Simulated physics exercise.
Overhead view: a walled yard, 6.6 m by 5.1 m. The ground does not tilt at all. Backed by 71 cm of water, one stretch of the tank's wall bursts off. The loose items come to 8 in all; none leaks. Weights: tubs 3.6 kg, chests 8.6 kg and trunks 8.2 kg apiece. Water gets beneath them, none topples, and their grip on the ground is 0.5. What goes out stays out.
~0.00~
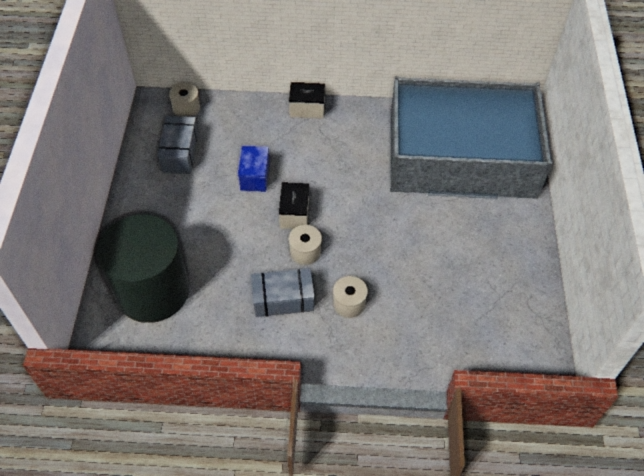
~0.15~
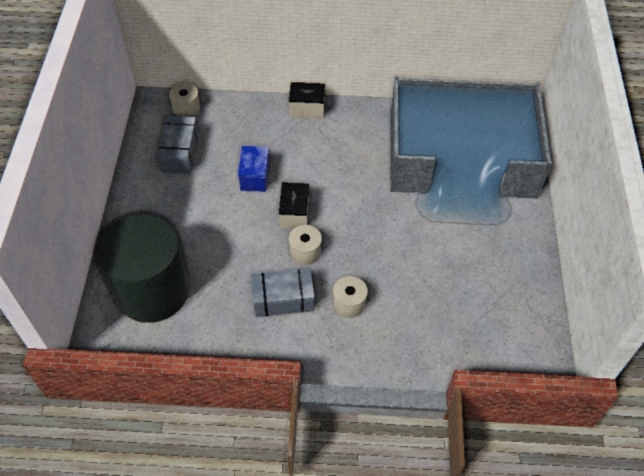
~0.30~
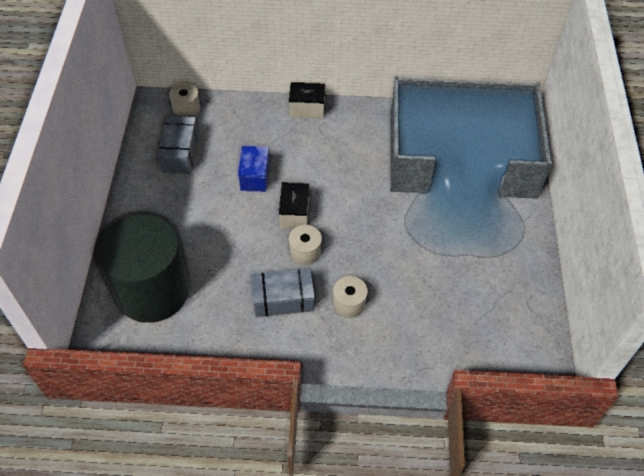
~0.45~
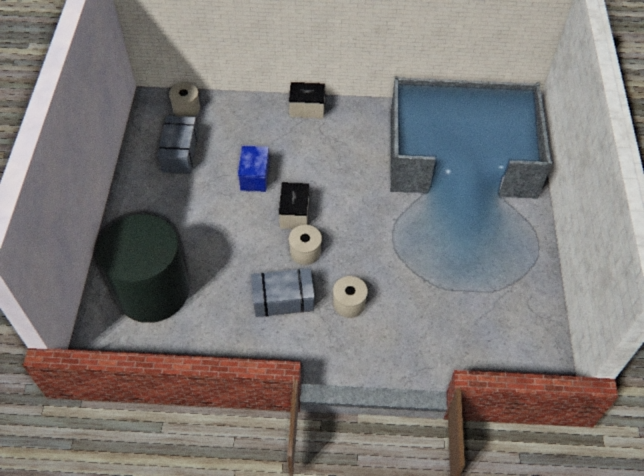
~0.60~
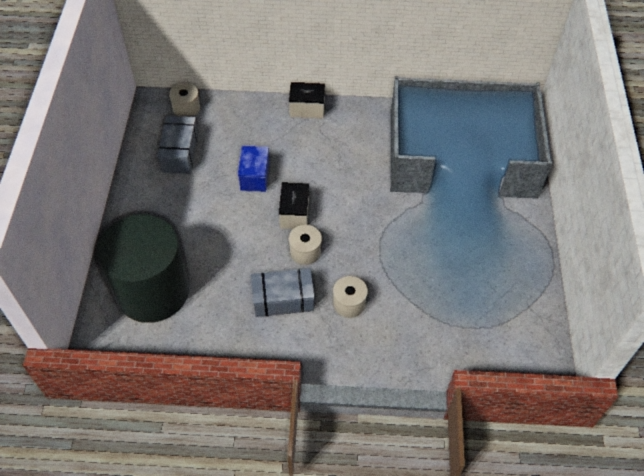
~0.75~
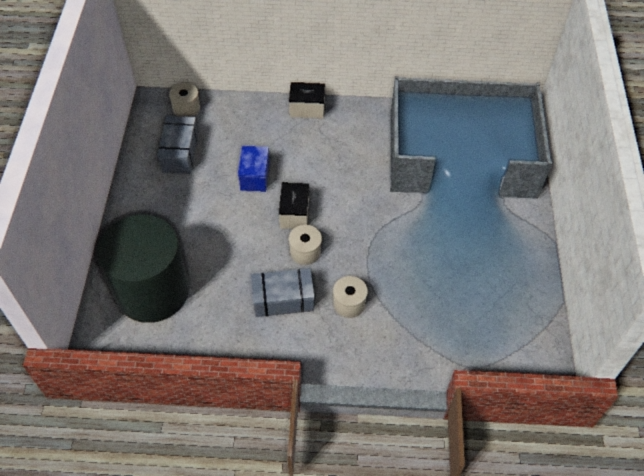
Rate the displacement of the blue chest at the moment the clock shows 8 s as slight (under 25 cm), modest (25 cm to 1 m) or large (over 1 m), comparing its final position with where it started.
Slight.
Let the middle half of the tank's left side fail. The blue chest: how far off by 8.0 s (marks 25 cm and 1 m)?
The blue chest simply gets swept away.
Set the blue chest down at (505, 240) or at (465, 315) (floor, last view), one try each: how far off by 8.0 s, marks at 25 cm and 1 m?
Run one, it gets swept far; run two, it gets swept far.
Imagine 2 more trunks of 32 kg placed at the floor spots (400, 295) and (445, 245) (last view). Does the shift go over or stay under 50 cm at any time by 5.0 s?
In the order asked: Clear of the mark; clear of the mark.
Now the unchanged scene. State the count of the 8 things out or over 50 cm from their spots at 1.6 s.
By that time the total stands at 0.
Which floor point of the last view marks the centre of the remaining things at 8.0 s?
Mean position: Approximately (232, 180).
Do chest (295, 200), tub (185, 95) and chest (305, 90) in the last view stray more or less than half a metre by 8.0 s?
Well, going one by one, it's not that far, not that far and not that far.
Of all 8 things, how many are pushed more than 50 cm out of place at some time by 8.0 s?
The number is 2.
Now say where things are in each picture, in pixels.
In the first picture, the blue chest at (253, 161), on the bottom; water covers 3.1 m2; 0 of 8 have shifted.
In the second picture, the blue chest at (253, 161) rests on the ground; water covers 3.7 m2; 0 of 8 have shifted.
In the third picture, the blue chest at (253, 161) rests on the ground; water covers 4.7 m2; 0 of 8 have shifted.
In the fourth picture, the blue chest at (253, 161), on the bottom; 5.8 m2 under water; 0 of 8 have shifted.
In the fifth picture, the blue chest at (253, 161) rests on the ground; 7.1 m2 under water; 0 of 8 have shifted.
In the sixth picture, the blue chest at (253, 161) rests on the ground; water covers 8.6 m2; 0 of 8 have shifted.
After 1.6 s the blue chest is near (253, 161), 0.0 m from its start, aground; 0 of 8 are out; 1 afloat.
After 3.6 s the blue chest is near (253, 161), 0.0 m from its start, aground; 0 of 8 are out; 0 afloat.
After 5.6 s the blue chest is near (253, 161), 0.0 m from its start, aground; 0 of 8 are out; 2 afloat.
After 8.0 s the blue chest is near (255, 158), 0.1 m from its start, aground; 0 of 8 are out; 3 afloat.
